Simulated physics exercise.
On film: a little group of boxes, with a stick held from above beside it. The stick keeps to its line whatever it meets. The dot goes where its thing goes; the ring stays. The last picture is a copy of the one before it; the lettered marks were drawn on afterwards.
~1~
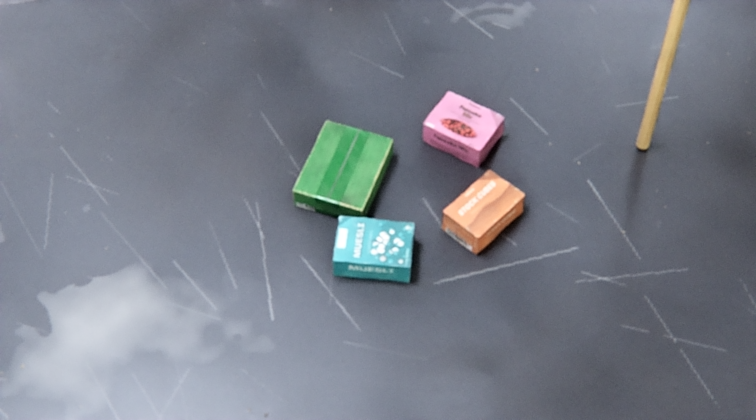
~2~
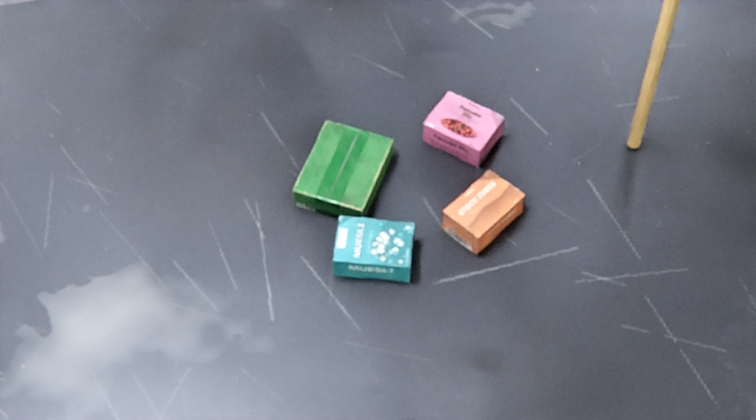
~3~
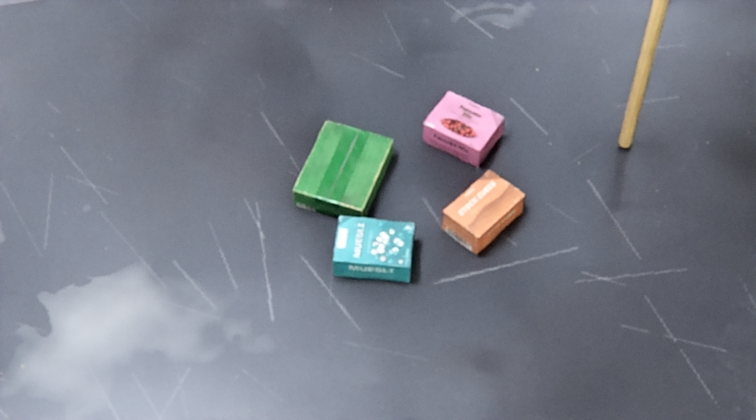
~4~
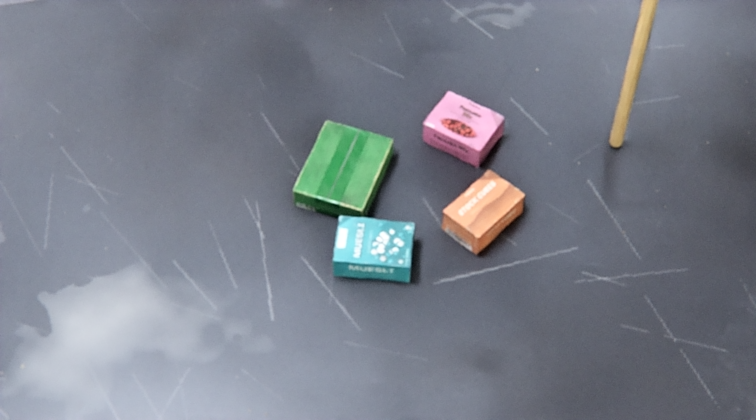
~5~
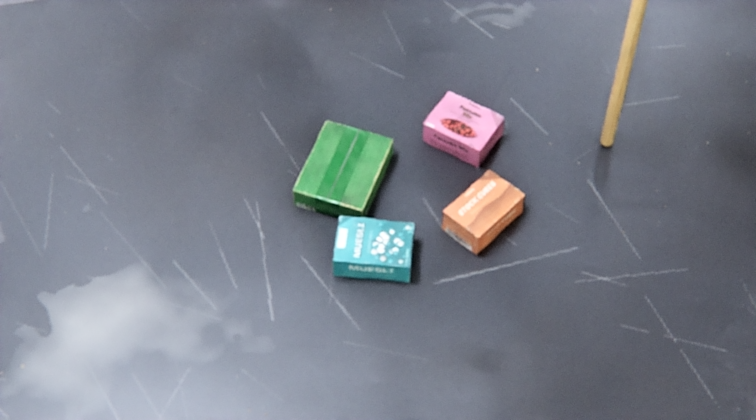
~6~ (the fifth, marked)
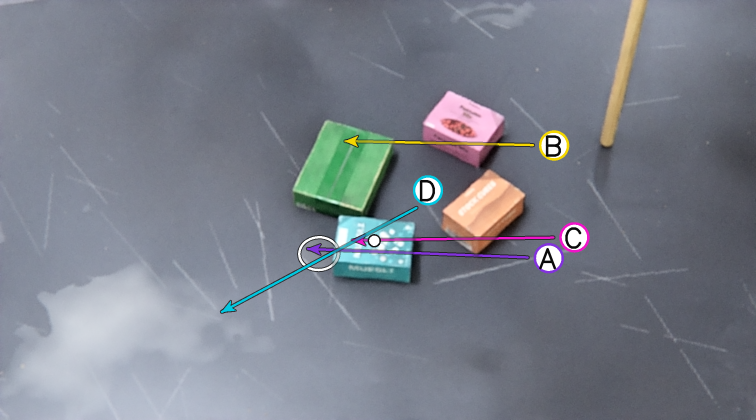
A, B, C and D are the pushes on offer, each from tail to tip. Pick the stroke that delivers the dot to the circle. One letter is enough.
Choose stroke C.
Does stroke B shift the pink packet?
Yes.
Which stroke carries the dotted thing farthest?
That is A.
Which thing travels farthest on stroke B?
The pink packet goes farthest.
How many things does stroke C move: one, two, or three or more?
Two.
On the marked copy, A from (528, 257) to (308, 249); B from (533, 145) to (345, 141); C from (553, 238) to (352, 240); D from (417, 208) to (222, 312); the ring at (319, 254); the white dot at (375, 241).
Following C. Soon after the start, foot of the stick (481, 240); turquoise packet (375, 249); orange box (473, 205).
Later, foot of the stick (409, 240); turquoise packet (366, 250); orange box (468, 200).
In the end, foot of the stick (352, 241); turquoise packet (324, 264); orange box (468, 200); the dot on the turquoise packet is in the ring.
As for the rest, A leaves the dotted thing at (269, 264); B leaves the dotted thing at (375, 249); D leaves the dotted thing at (369, 267).
